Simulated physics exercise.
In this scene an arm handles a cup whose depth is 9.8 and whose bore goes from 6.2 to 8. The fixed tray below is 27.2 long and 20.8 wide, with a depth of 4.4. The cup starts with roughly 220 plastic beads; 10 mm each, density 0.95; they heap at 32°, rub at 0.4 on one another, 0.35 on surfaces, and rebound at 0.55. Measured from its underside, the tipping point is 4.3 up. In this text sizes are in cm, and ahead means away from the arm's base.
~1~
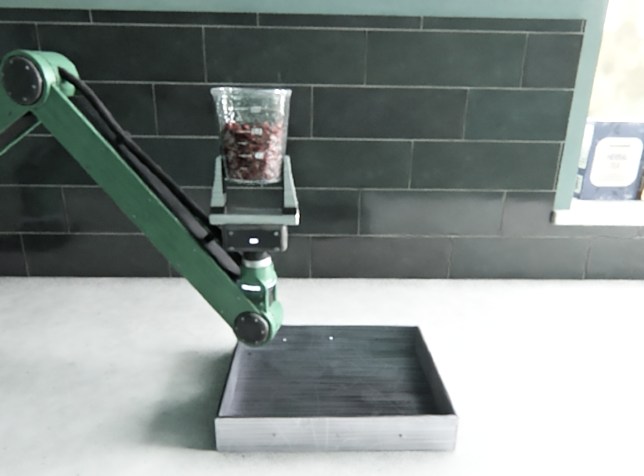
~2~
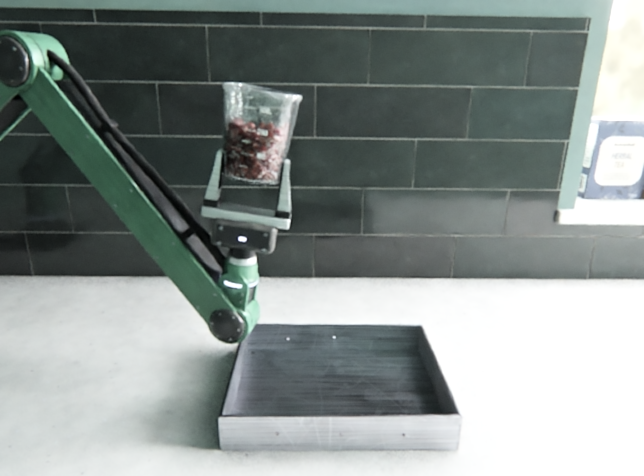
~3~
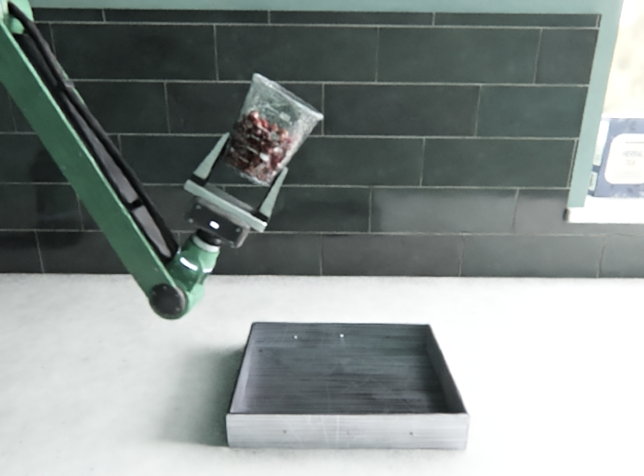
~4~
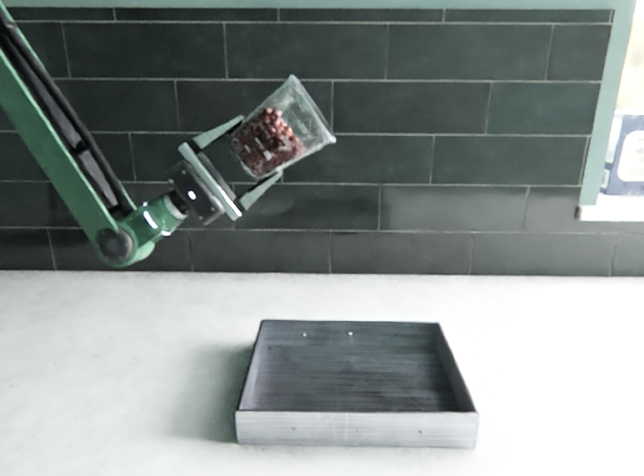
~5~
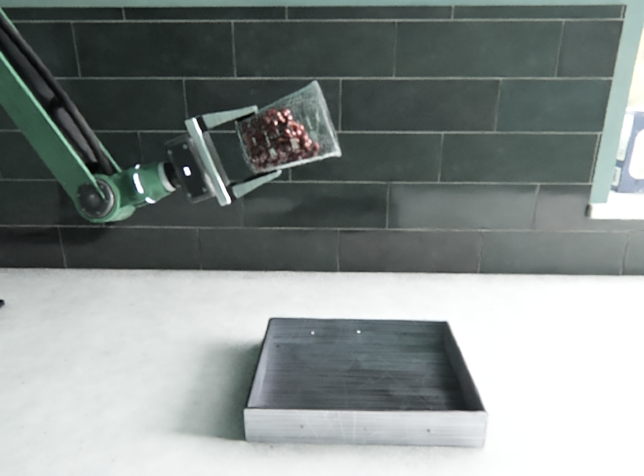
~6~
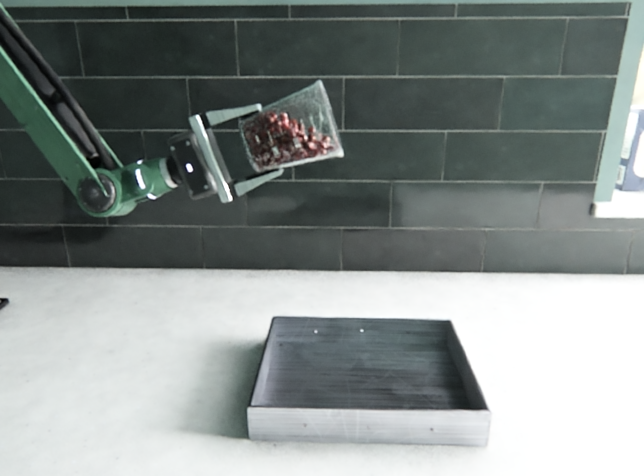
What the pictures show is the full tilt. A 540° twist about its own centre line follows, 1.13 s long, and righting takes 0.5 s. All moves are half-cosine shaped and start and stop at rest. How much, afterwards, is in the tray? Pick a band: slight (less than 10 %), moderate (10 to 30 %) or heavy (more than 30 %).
Moderate.
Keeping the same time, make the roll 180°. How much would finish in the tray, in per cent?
In that case you'd get close to 10 per cent.
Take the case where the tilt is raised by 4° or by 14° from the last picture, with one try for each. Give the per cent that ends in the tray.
I'd expect some 30 per cent, then some 65 per cent.
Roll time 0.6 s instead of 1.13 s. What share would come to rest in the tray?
Around 5 %.
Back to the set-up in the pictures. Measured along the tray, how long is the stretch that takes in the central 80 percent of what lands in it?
Spread length: Close to 24 cm.
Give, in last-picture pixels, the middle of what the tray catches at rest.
About (406, 380).
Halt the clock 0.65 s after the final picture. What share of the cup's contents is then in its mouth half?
35 %, about.
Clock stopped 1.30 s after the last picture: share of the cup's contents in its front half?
Share noted: Close to 40 per cent.
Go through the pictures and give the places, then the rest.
The first picture shows cup middle at (253, 137), upright; upper third of the load around (255, 132), from x 225 to 280, top at y 120; 217 in the cup.
The second picture shows cup middle at (257, 136), tipped 9°; upper third of the load around (256, 132), from x 230 to 285, top at y 120.
The third picture shows cup middle at (267, 135), tipped 31°; upper third of the load around (258, 131), from x 230 to 300, top at y 115.
The fourth picture shows cup middle at (278, 134), tipped 56°; upper third of the load around (268, 127), from x 235 to 305, top at y 110.
The fifth picture shows cup middle at (286, 134), tipped 71°; upper third of the load around (273, 126), from x 245 to 315, top at y 110.
The sixth picture shows cup middle at (289, 133), tipped 72°; upper third of the load around (274, 128), from x 250 to 335, top at y 115; 217 in the cup.
Then, 0.65 s later, tipped 72°, highest piece 37 above the table; 206 in the cup, 4 in the tray, 7 in flight or on a rim.
Then, 1.30 s later, tipped 53°, highest piece 36 above the table; 184 in the cup, 27 in the tray, 2 on the table or floor, 4 in flight or on a rim.
Then, 1.83 s later, upright, highest piece 38 above the table; 184 in the cup, 31 in the tray, 2 on the table or floor.
Then, 2.53 s later, upright, highest piece 38 above the table; 184 in the cup, 31 in the tray, 2 on the table or floor.
At rest, 184 in the cup, 31 in the tray, 2 on the table or floor. That is 14 % in the tray.
